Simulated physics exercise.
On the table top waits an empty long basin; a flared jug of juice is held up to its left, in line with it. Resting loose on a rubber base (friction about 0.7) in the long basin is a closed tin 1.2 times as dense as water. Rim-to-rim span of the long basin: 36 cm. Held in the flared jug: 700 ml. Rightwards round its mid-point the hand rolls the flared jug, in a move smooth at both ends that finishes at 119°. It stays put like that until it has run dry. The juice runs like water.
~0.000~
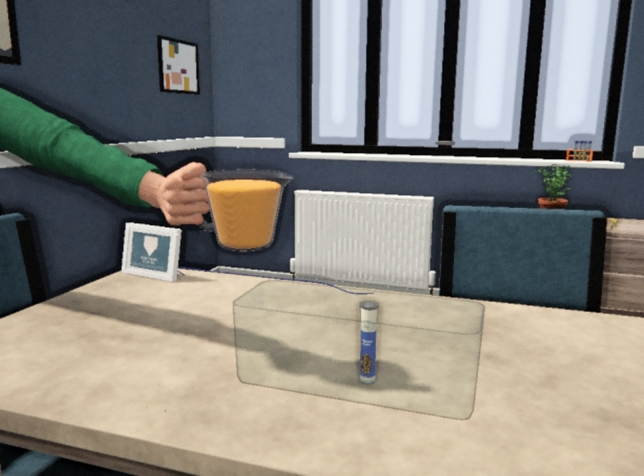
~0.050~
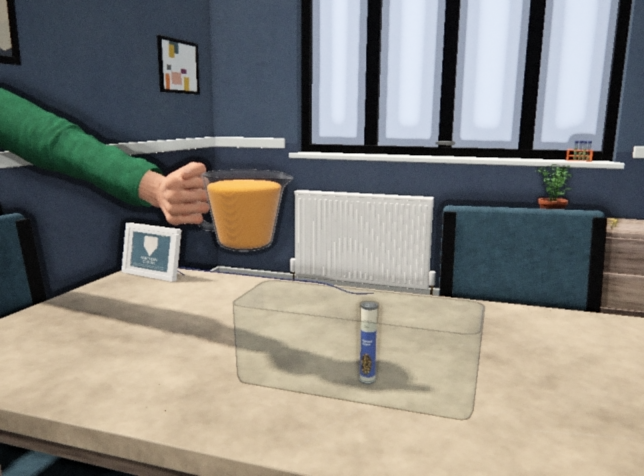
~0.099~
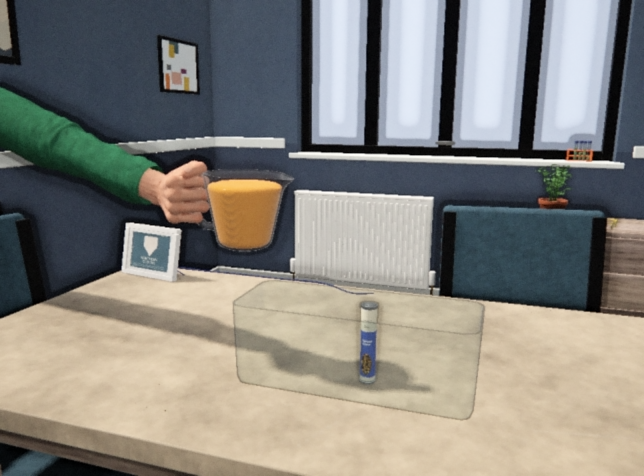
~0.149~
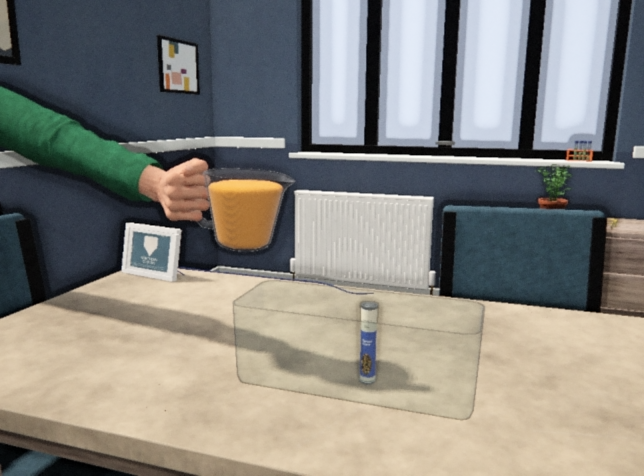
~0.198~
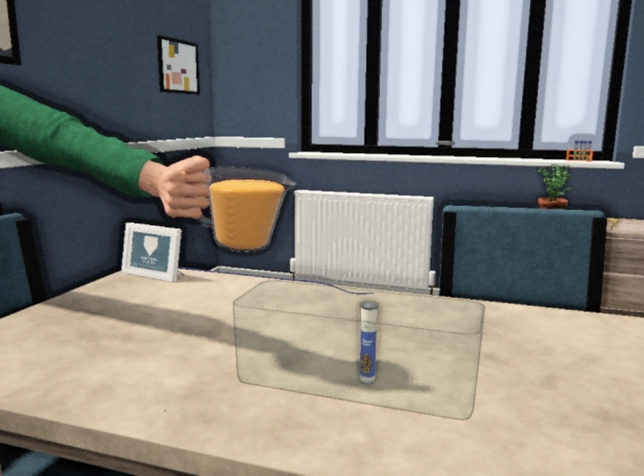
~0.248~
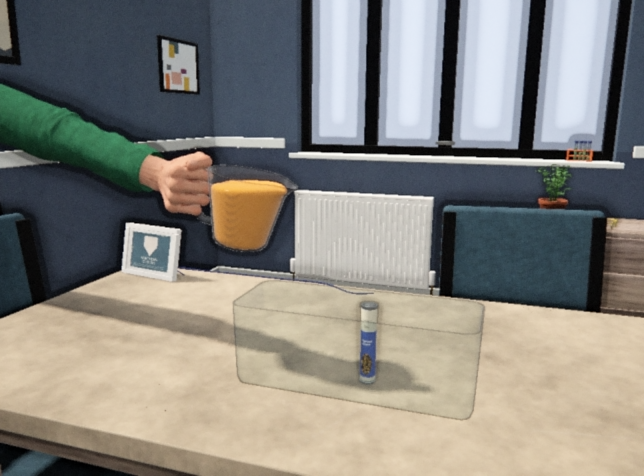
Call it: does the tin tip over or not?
It does not.
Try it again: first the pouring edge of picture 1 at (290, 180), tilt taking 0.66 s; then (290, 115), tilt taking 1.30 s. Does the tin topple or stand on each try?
Try 1: Still standing; try 2: Tipped over.
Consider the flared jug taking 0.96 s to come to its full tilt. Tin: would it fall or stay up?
Then it holds its balance.
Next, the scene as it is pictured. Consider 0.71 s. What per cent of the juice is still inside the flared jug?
About 64 per cent.
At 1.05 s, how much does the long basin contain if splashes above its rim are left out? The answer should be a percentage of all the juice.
Some 88 per cent.
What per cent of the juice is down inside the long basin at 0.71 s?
I'd put it near 14 percent.
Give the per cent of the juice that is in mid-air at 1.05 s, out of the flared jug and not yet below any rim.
Close to 7 in every hundred parts.
Then, 0.71 s in, the tilt is 69° and 64 per cent is still to pour; the tin stands where it began.
Then, 1.05 s in, the tilt is 109° and 6 per cent is still to pour; the tin stands where it began.
Then, 1.41 s in, the tilt is 119° and 0 per cent is still to pour; the tin stands where it began.
Then, 1.80 s in, the tilt is 119° and 0 per cent is still to pour; the tin stands where it began.
Finally, the tin stands where it began.
